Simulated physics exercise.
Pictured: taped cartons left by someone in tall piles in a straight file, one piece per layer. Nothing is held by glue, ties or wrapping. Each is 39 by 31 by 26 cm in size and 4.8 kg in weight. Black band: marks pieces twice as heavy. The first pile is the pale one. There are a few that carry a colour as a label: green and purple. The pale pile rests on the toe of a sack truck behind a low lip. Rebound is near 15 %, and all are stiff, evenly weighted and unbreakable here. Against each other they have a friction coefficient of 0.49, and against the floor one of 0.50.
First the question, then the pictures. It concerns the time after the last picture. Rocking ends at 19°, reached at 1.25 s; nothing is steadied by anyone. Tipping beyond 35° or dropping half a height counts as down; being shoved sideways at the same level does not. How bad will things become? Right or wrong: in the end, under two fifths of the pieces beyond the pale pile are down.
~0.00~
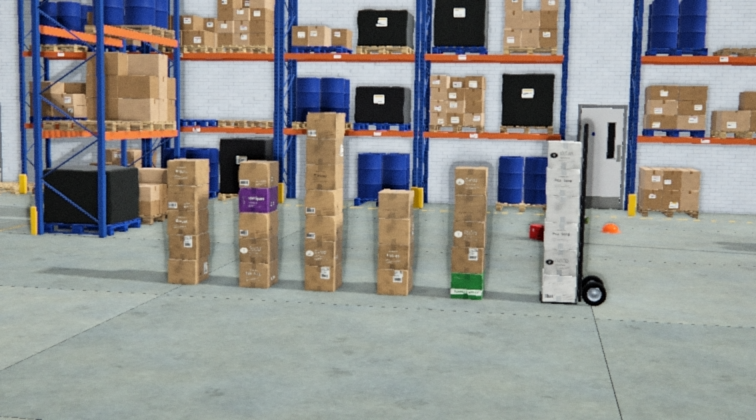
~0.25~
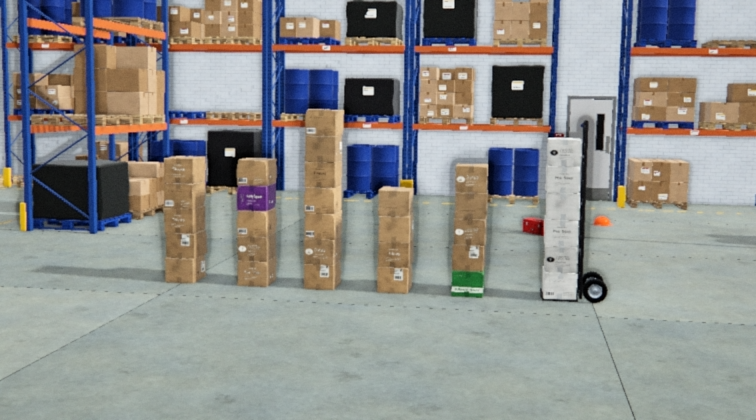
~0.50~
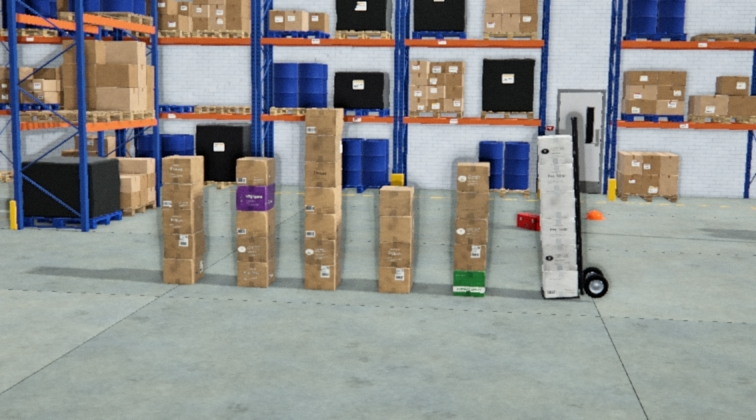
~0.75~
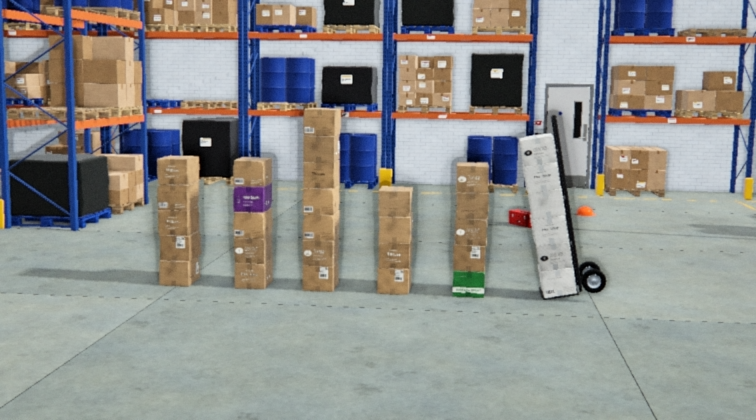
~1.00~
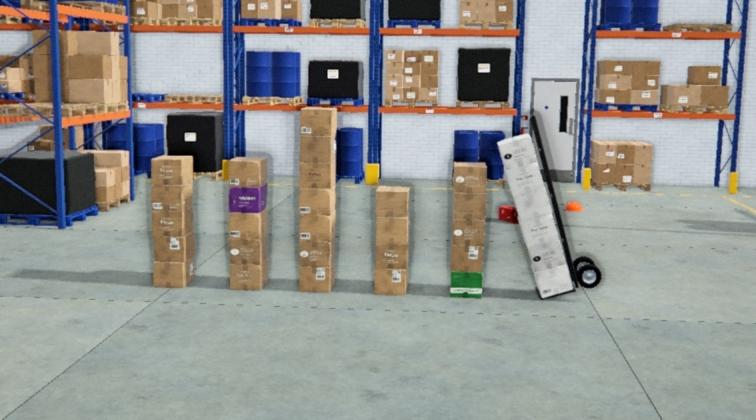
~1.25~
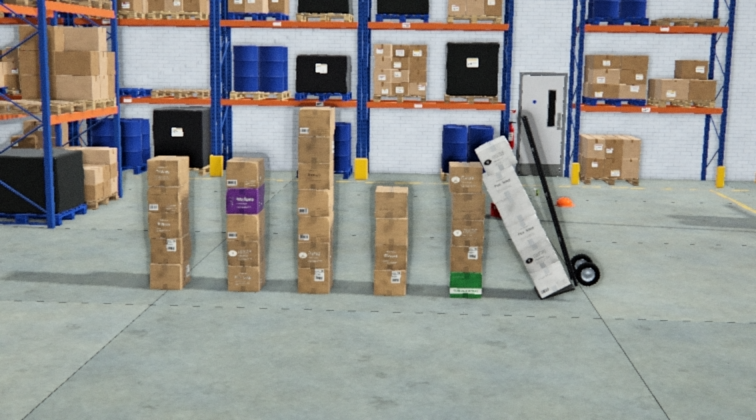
Wrong, it is more than two fifths.
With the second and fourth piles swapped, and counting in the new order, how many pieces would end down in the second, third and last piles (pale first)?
Down per pile: Second 7, third 4, last 5.
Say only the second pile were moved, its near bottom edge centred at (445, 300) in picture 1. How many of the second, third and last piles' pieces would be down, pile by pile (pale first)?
Second 4; third 4; last 5.
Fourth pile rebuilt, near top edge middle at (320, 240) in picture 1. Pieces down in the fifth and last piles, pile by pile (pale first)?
Counts down - fifth: 0; last: 0.
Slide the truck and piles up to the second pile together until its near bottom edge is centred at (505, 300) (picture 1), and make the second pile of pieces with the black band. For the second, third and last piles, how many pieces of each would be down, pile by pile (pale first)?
Second 0, third 0, last 0.
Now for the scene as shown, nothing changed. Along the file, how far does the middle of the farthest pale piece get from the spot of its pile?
I'd say close to 170 cm along.
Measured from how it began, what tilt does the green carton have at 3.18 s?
About 40°.
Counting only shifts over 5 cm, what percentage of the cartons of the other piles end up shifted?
That makes 100 percent.
Around 2.00 s, 6 of the pale pile down; none of the 26 other cartons down, 9 disturbed; green carton tipped 30°.
Around 3.18 s, 6 of the pale pile down; 9 of the 26 other cartons down; green carton tipped 40°; purple carton tipped 8°.
Around 4.06 s, 6 of the pale pile down; 26 of the 26 other cartons down; purple carton tipped 47°, 40 cm lower; green carton tipped 40°.
Finally (6.1 s), 6 of the pale pile down; 26 of the 26 other cartons down; purple carton tipped 48°, 54 cm lower; green carton tipped 40°. That is 100 per cent. Seen by the last camera, middles, purple carton near (135, 249), green carton near (453, 274).
